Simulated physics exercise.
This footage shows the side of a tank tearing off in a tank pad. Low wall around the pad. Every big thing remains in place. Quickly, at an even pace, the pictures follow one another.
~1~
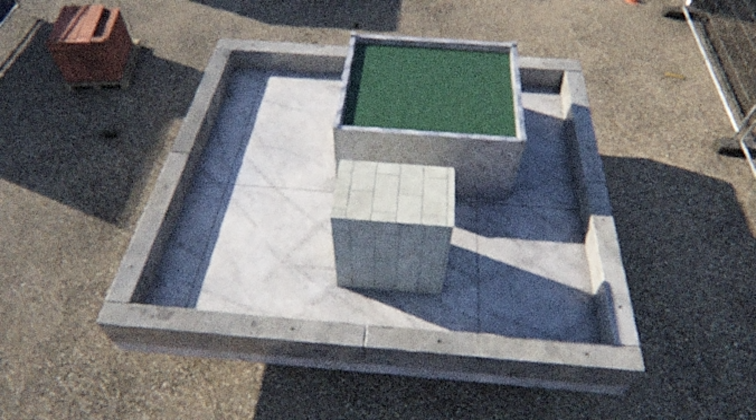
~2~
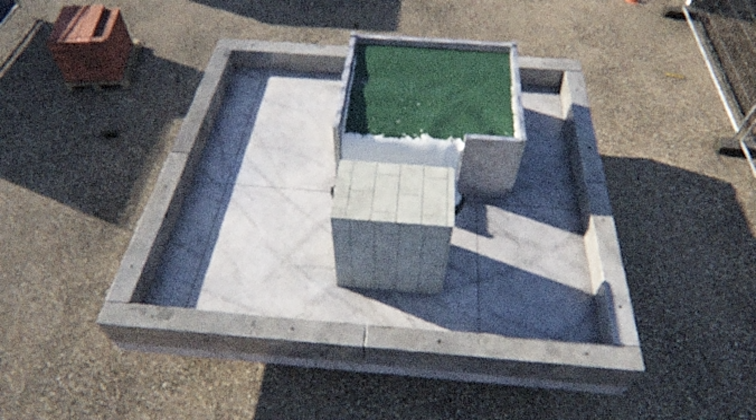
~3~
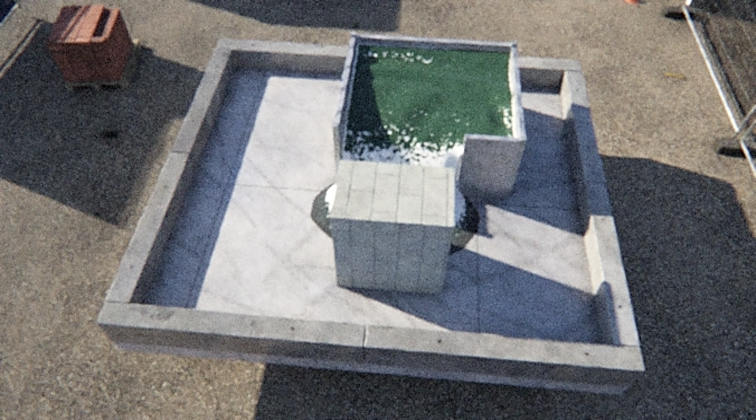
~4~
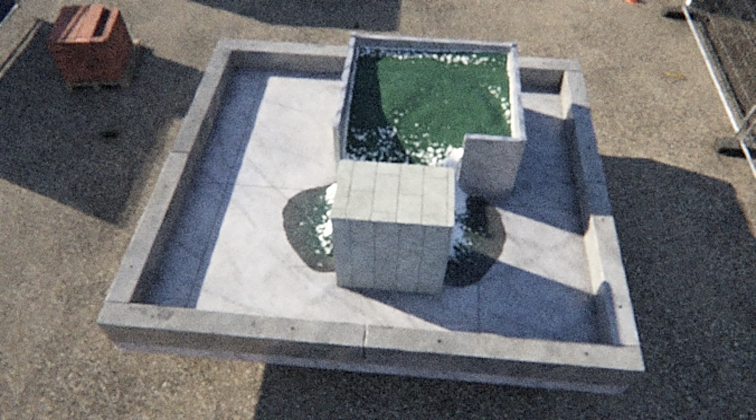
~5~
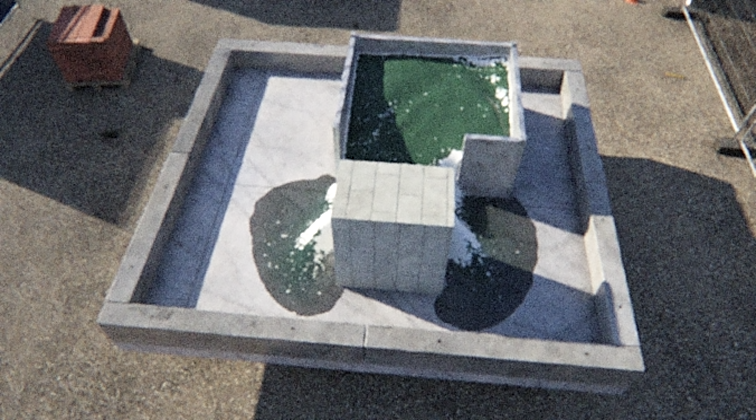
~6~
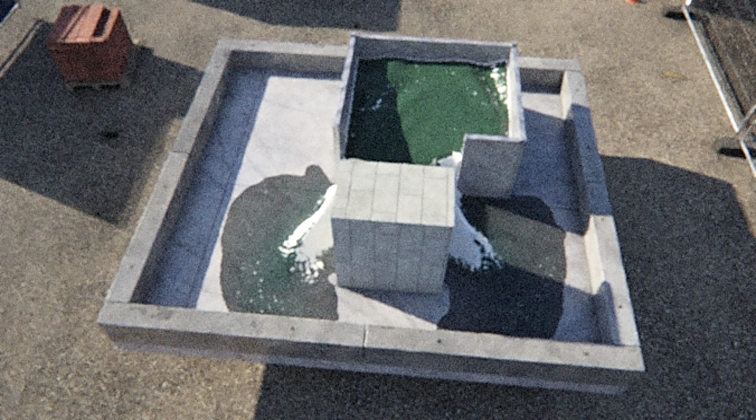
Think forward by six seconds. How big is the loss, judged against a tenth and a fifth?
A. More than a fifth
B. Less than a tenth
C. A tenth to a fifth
(B) Less than a tenth.
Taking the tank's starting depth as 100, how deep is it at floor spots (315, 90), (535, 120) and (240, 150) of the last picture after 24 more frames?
First 12, next 6, last 12 in a hundred.
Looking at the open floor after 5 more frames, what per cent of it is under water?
That comes to about 55 per cent.
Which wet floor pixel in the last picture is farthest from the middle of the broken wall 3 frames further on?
Look around (141, 316).
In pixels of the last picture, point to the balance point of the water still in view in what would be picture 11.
Around pixel (396, 193).
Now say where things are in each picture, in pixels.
The open tank at (431, 88) is whole and still, in the first picture.
The front is at a hidden place, out from the gap at (400, 167), in the second picture.
Water pours out at (399, 170) and has run to a hidden place, in the third picture.
The front is at (466, 276), out from the gap at (399, 172), in the fourth picture.
The front is at (282, 296), out from the gap at (399, 172), in the fifth picture.
Water pours out at (399, 173) and has run to a hidden place, in the sixth picture.
A moment on, water covers 35 % of the floor; the low wall has let 0 % over.
Next, water covers 45 % of the floor; the low wall has let 0 % over.
Then, water covers 65 % of the floor; the low wall has let 3 % over.
Later, water covers 80 % of the floor; the low wall has let 3 % over.
In the end, water covers 80 % of the floor; the low wall has let 3 % over.
